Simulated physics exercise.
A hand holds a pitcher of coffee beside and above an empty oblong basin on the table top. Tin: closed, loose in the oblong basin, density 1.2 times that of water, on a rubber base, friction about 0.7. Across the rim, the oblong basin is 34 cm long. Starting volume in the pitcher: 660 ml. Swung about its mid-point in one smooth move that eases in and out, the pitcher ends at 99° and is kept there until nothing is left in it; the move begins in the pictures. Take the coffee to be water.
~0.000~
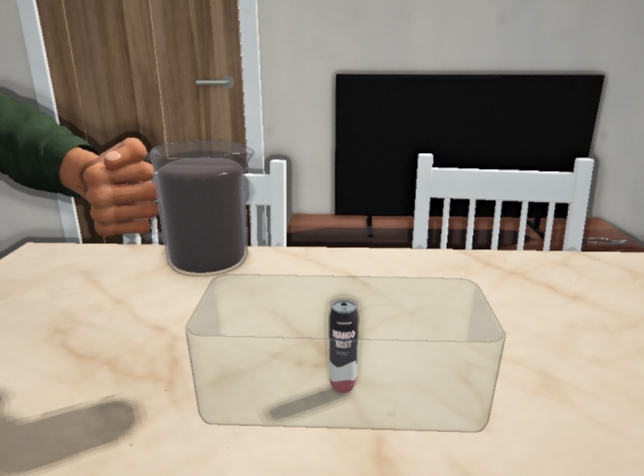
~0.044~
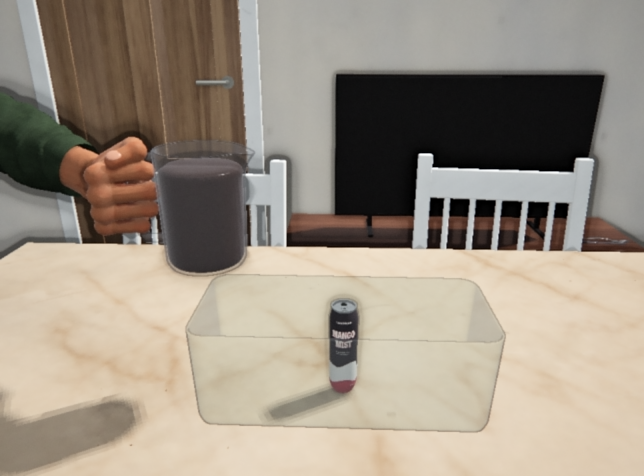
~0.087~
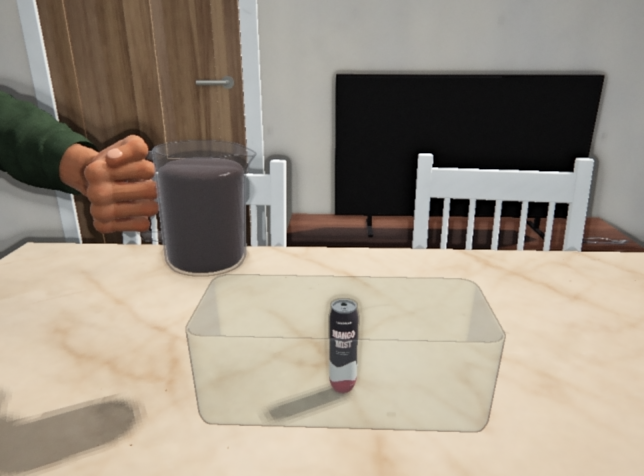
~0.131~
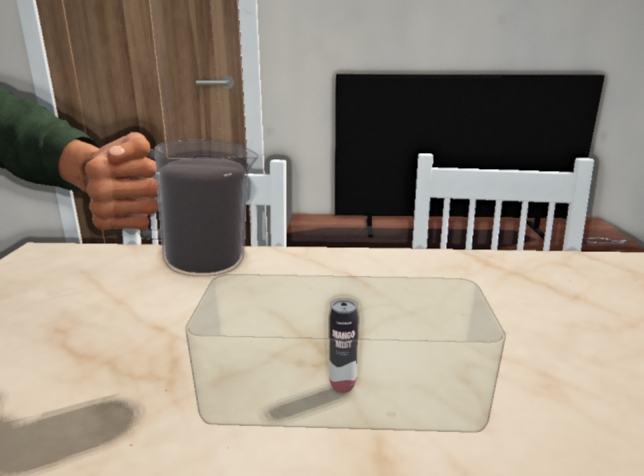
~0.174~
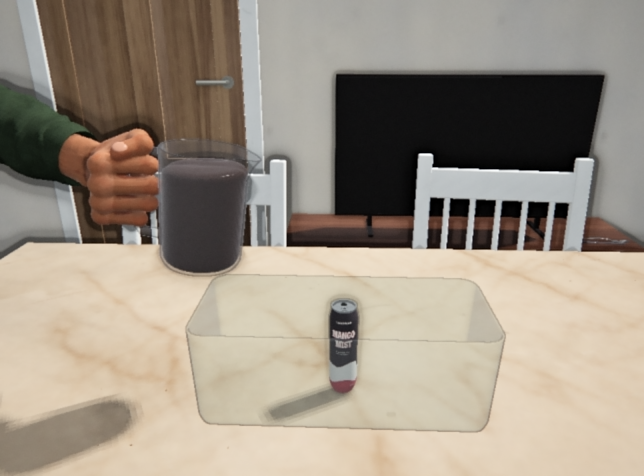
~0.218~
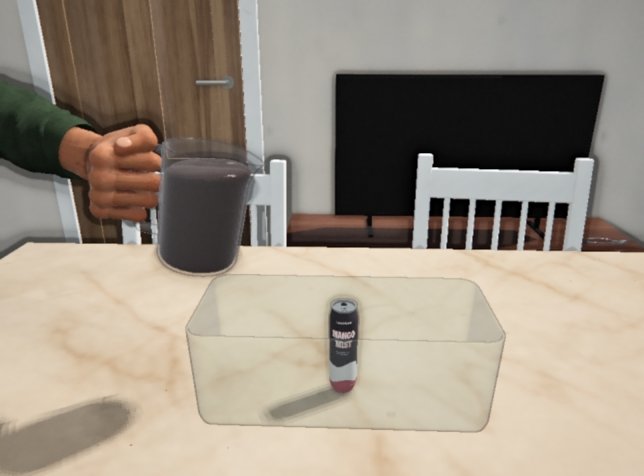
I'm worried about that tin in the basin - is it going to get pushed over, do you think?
Yes, it's going to overturn.
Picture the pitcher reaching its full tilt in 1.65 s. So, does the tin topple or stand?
The tin would overturn.
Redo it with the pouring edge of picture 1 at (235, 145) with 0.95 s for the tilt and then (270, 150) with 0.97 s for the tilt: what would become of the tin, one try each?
In the first try it remains standing; in the second it comes down.
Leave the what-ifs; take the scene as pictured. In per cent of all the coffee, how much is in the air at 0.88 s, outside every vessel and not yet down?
Near 18 per cent, I'd say.
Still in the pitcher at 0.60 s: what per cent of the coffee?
Around 86 percent.
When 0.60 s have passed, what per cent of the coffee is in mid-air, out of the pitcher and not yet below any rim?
Share: Roughly 12 per cent.
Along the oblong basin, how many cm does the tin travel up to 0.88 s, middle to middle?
Near 0 cm.
By 0.60 s the tilt is 65° and 86 per cent is still to pour; the tin stands where it began.
By 0.88 s the tilt is 96° and 42 per cent is still to pour; the tin stands where it began.
By 1.18 s the tilt is 99° and 9 per cent is still to pour; the tin lies on its side.
By 1.50 s the tilt is 99° and 1 per cent is still to pour; the tin lies on its side.
At rest the tin lies on its side.
